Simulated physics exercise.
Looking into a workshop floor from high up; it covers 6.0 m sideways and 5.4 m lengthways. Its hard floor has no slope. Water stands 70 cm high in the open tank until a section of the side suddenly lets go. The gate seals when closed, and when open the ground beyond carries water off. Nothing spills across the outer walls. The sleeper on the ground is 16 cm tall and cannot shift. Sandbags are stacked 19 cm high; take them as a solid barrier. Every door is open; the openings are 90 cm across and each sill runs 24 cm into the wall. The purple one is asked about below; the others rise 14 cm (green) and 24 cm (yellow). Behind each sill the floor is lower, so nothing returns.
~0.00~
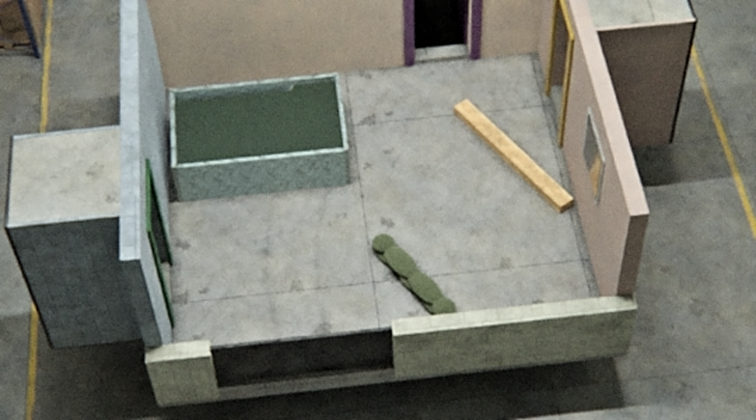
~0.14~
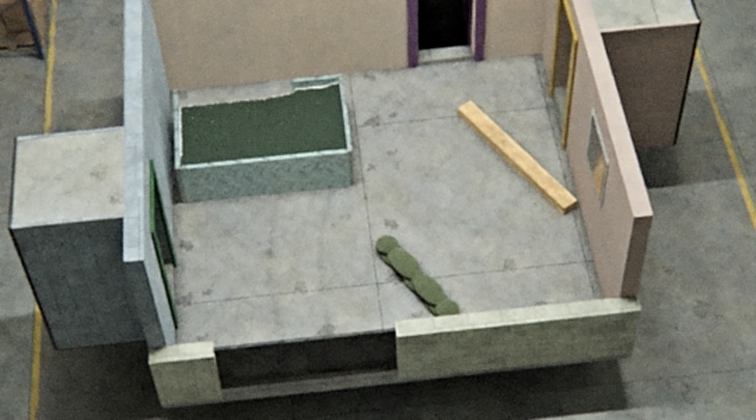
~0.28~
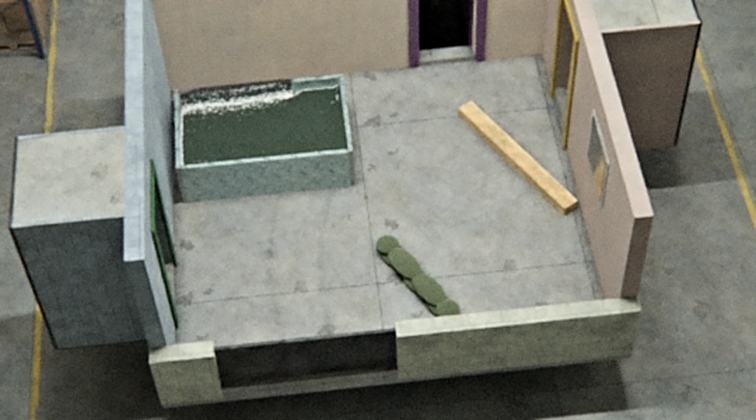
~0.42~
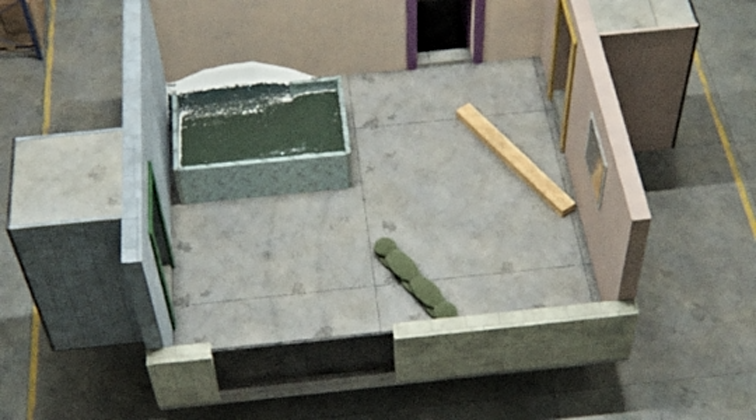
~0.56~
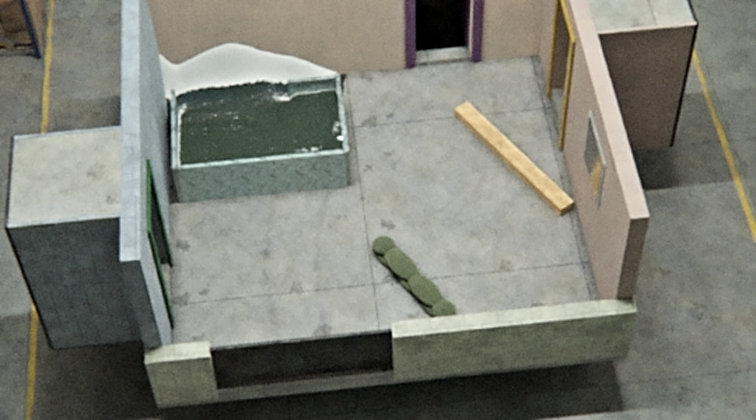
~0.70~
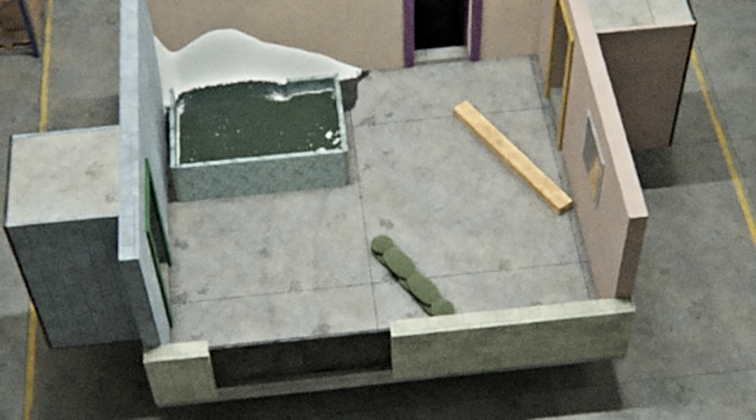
Dark water in the open tank sloshed and foamed along its far side, then poured out over the back, spreading pale against the wall and rightward across the floor while the plank and sandbags stayed put.
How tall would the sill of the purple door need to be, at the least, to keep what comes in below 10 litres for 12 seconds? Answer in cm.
Some 13.5 cm above the ground.
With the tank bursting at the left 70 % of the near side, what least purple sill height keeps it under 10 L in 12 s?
Then roughly 8.0 cm.
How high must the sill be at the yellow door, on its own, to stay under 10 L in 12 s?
About 19 cm at yellow.
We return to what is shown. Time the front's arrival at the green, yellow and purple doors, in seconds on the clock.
Arrival: Green 1.6 s, yellow 2.0 s, purple 1.1 s.
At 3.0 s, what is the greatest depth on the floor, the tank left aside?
About 31 cm.
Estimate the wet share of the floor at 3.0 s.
Some 50 per cent of it.
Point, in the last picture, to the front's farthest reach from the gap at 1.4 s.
At about (481, 67).
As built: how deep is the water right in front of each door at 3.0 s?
Depths in cm: Green 3, yellow 16, purple 10.
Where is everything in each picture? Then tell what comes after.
Still water, 70 cm deep, in the open tank at (258, 123); the purple door at (443, 16) is dry, in the first picture.
The gap is on the far side, the front 0.3 m out at a hidden place; the back of the open tank holds 70 cm, in the second picture.
Water pours out on the far side and has run 0.8 m, to (273, 82); about 12 cm deep outside, 67 cm at the back, in the third picture.
The front is at (316, 80), 0.9 m from the gap on the far side; 1.7 m2 of floor is wet, 61 cm left at the back, in the fourth picture.
The gap is on the far side, the front 1.1 m out at (340, 76); the back of the open tank holds 61 cm, in the fifth picture.
The gap is on the far side, the front 1.5 m out at (365, 72); the back of the open tank holds 54 cm; 1.2 m in a straight line remain to the purple door at (443, 18), in the sixth picture.
After 1.4 s water covers 15 % of the floor, deepest (65 cm) near (166, 97); 3 cm at the purple door, 0 litres in over its 10 cm sill.
After 3.0 s water covers 50 % of the floor, deepest (31 cm) near (526, 62); 10 cm at the purple door, 0 litres in over its 10 cm sill.
After 12.0 s water covers 95 % of the floor, deepest (14 cm) near (521, 88); 12 cm at the purple door, 46 litres in over its 10 cm sill.
At the purple door as built, the water arrived by 1.2 s and peaked near 16 cm at 8.6 s.
With a sill of 12.5 cm, 17 litres would have come in within the 12 s; with 17 cm, 1 litre. So under 10 litres takes about 13.5 cm.
